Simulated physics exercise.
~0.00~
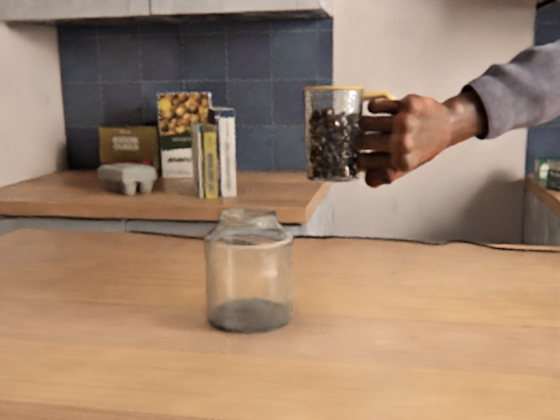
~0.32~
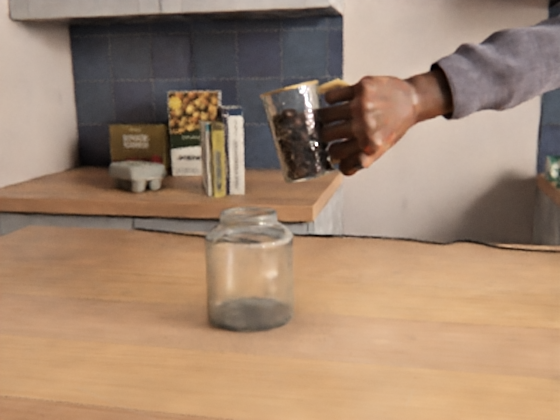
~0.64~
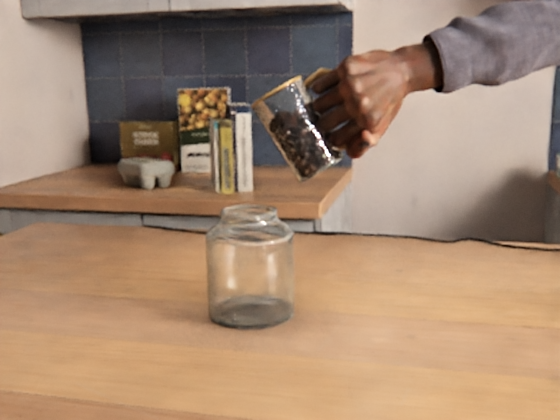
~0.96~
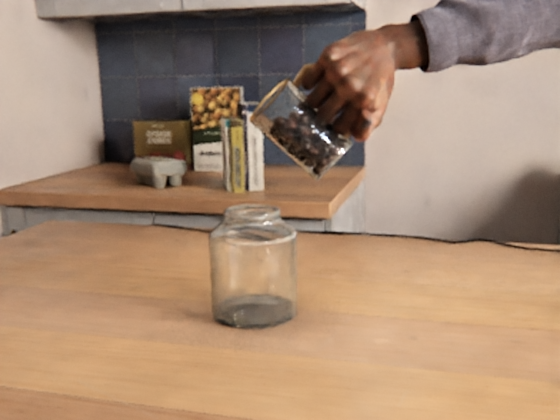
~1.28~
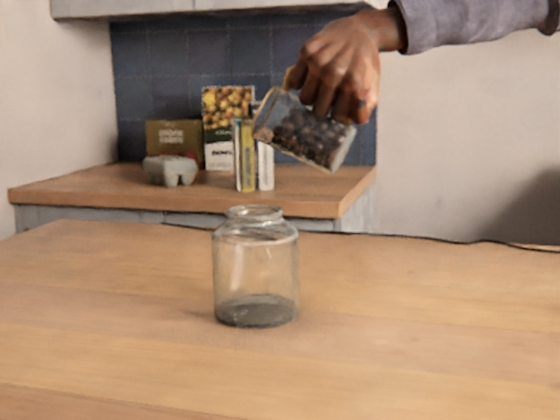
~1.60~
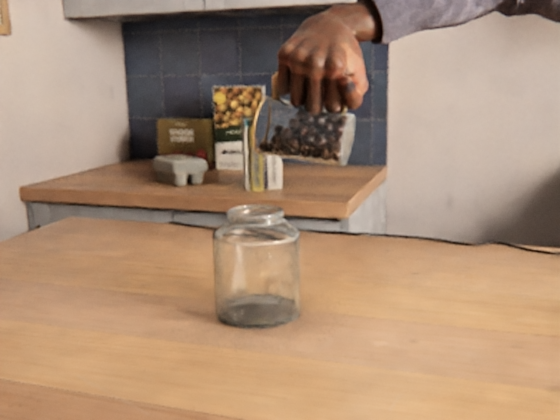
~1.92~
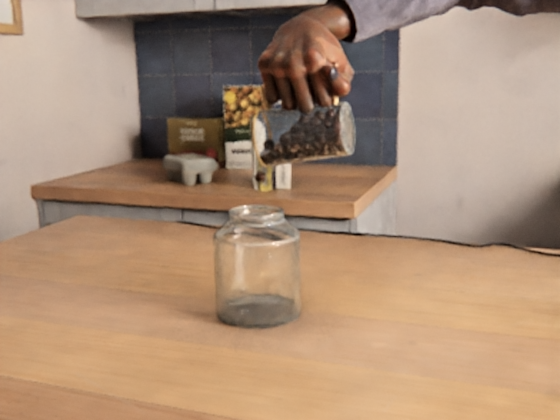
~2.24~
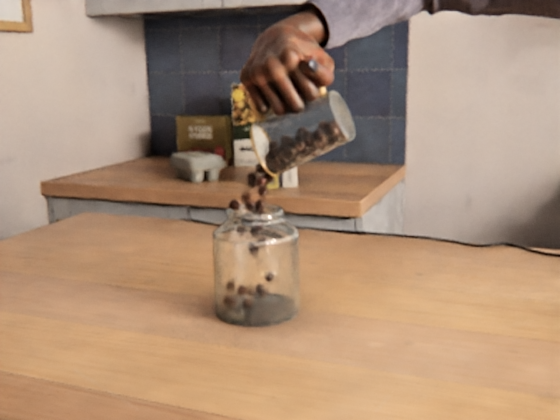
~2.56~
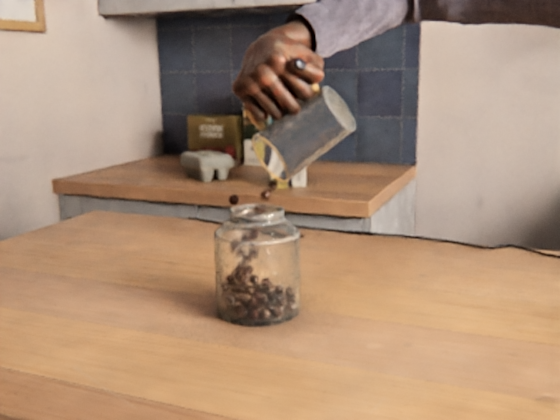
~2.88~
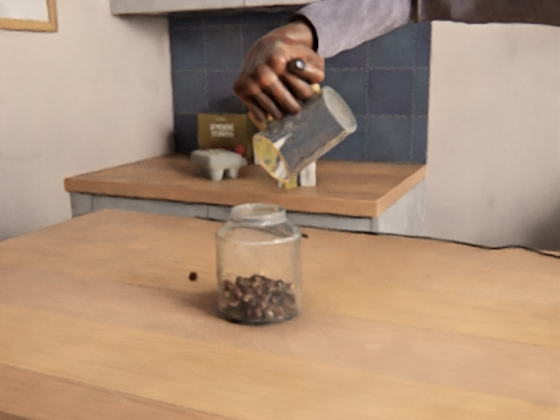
In a kitchen with a dark blue tiled wall, seen from the front by a camera drifting slightly sideways, an open glass jar stands on a light wooden table. Behind it, a counter holds books or boxes and a grey egg carton. From the right, a dark-skinned hand in a grey sleeve holds a clear cup of dark brown balls, moves it left and tips it above the jar. The balls tumble out and pile up inside the jar. The cup ends emptied and tilted steeply downward, with nearly all the balls in the jar and one stray seen to its left.
